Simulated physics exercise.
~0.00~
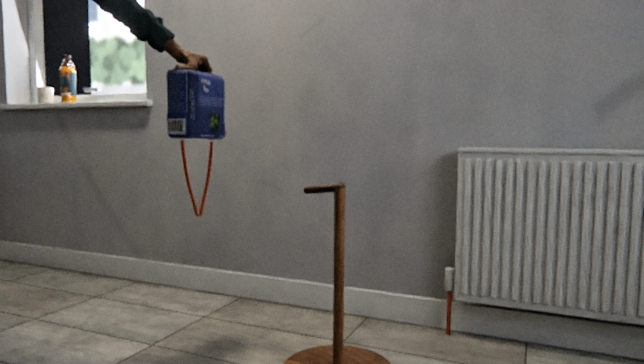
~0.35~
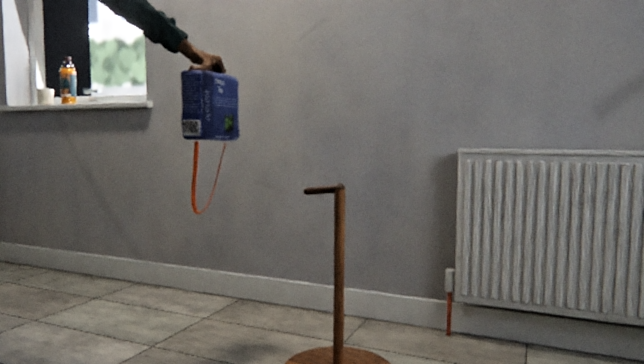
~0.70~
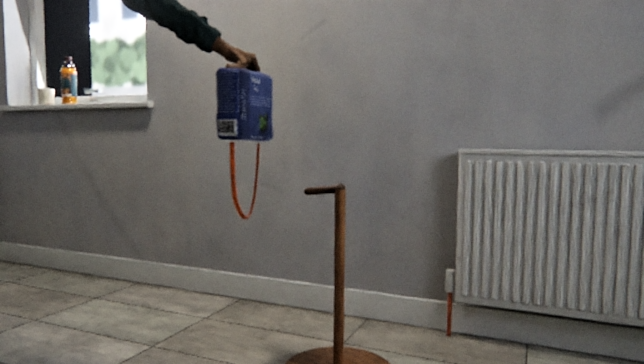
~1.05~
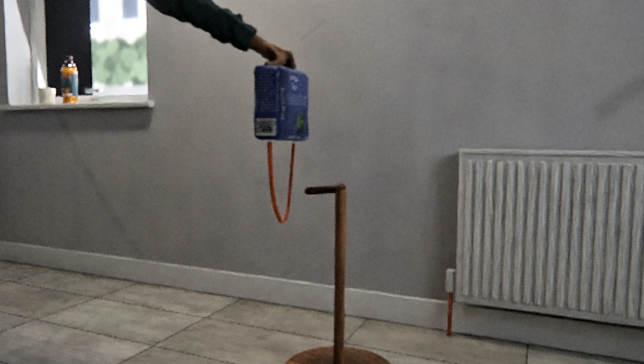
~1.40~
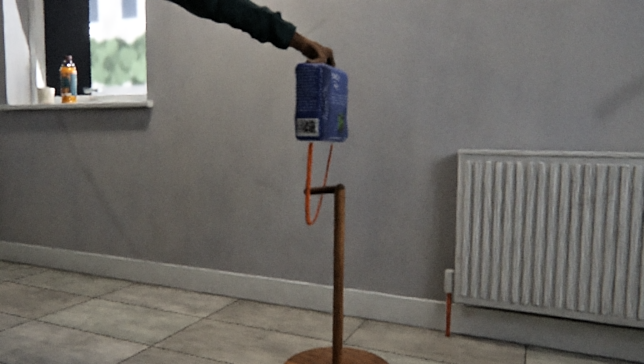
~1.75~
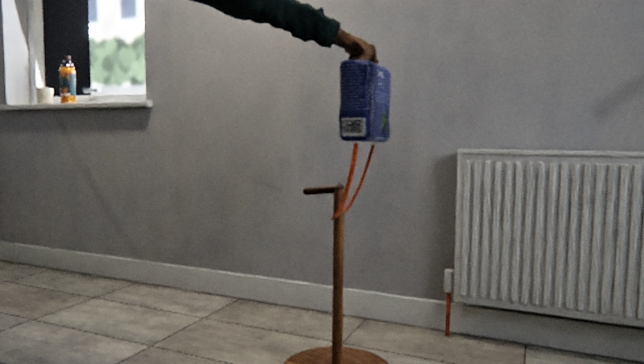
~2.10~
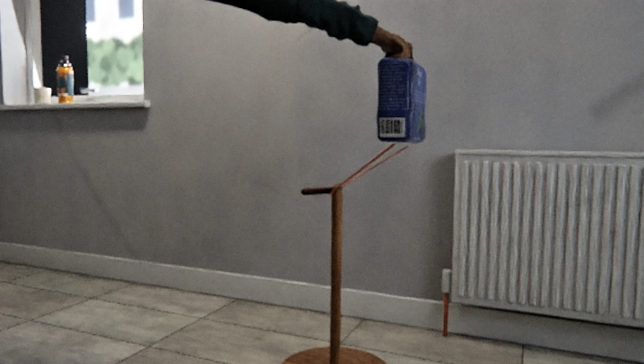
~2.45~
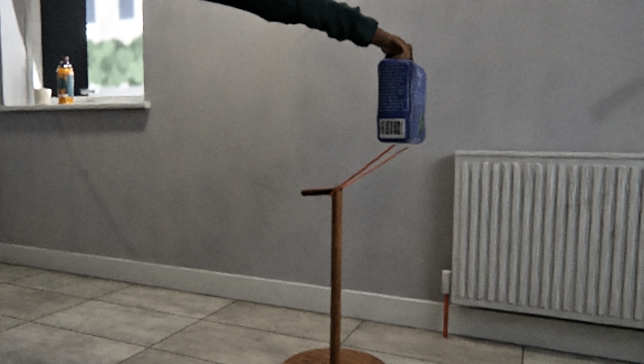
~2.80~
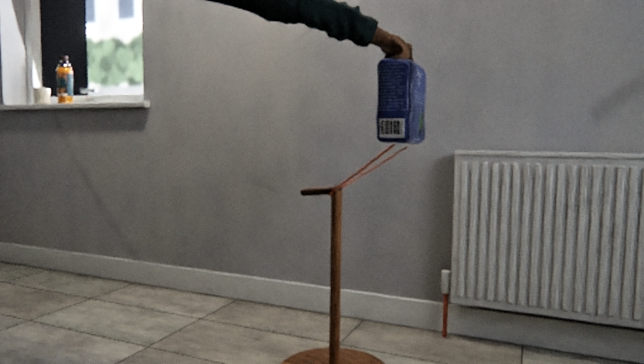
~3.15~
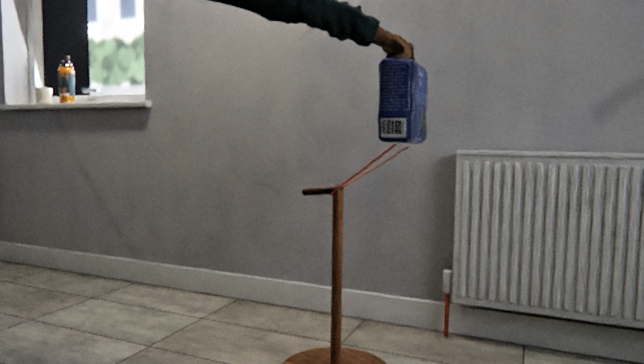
In the video, a hand carries a blue bag with an orange ribbon loop hanging beneath it to the right, toward and over a wooden stand. The loop catches on the stand's hook and pulls taut, and the hand stops with the bag held just past the post.
